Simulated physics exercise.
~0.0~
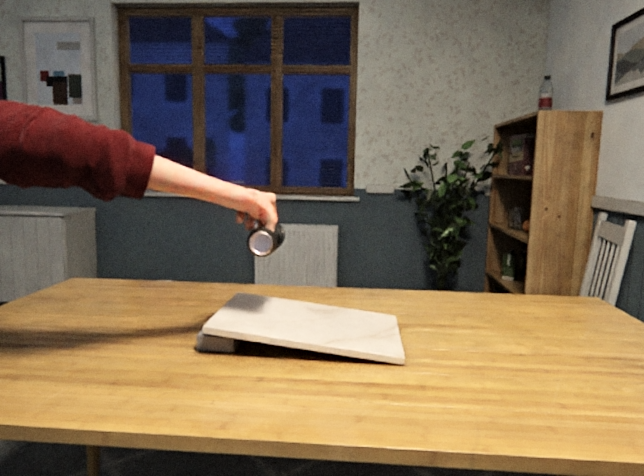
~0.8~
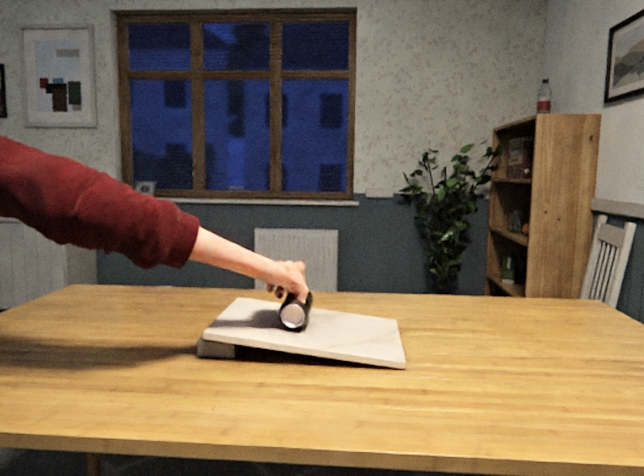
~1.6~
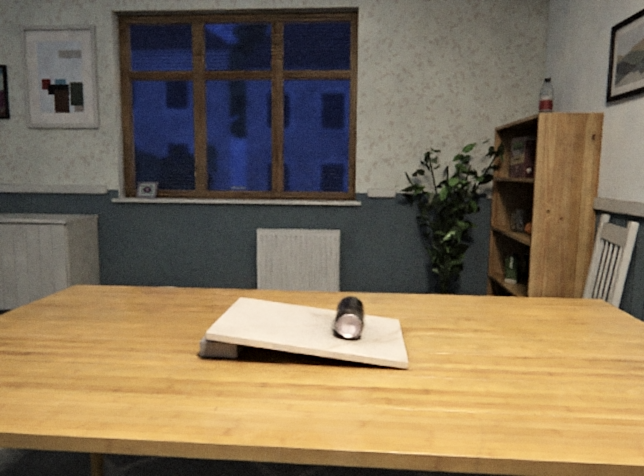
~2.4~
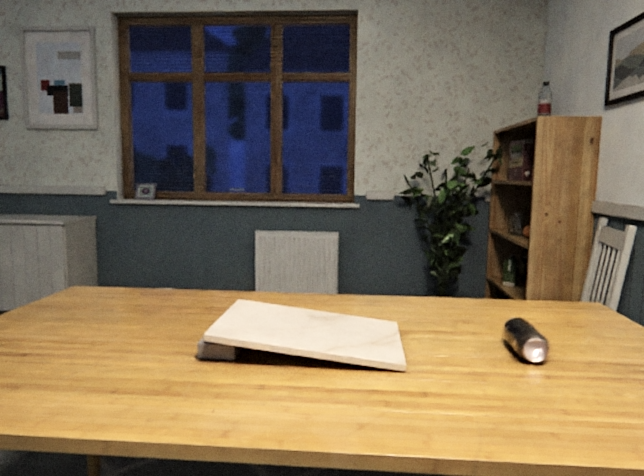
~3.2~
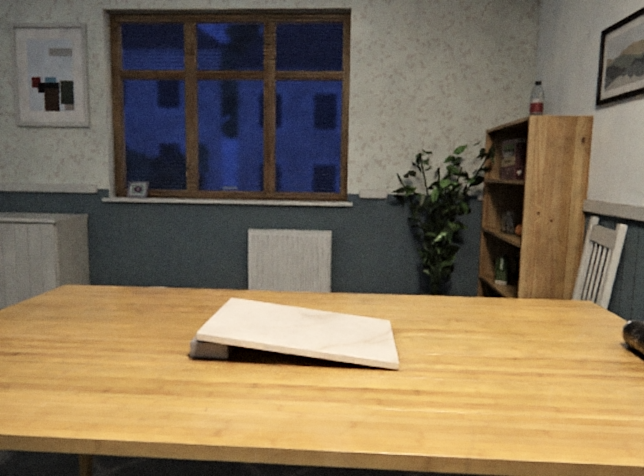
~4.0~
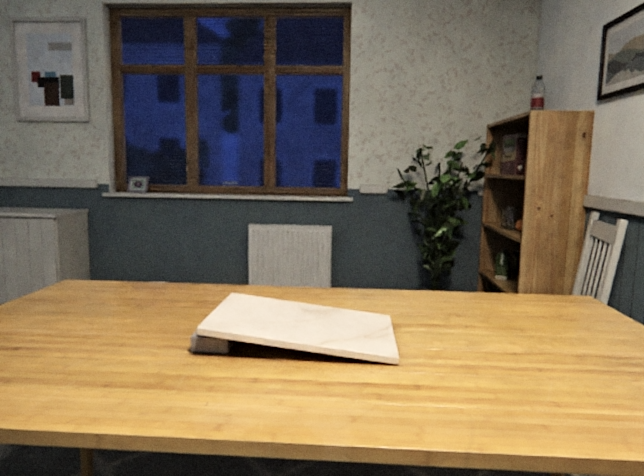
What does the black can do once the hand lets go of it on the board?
It runs down the sloping board to the right and continues across the table.
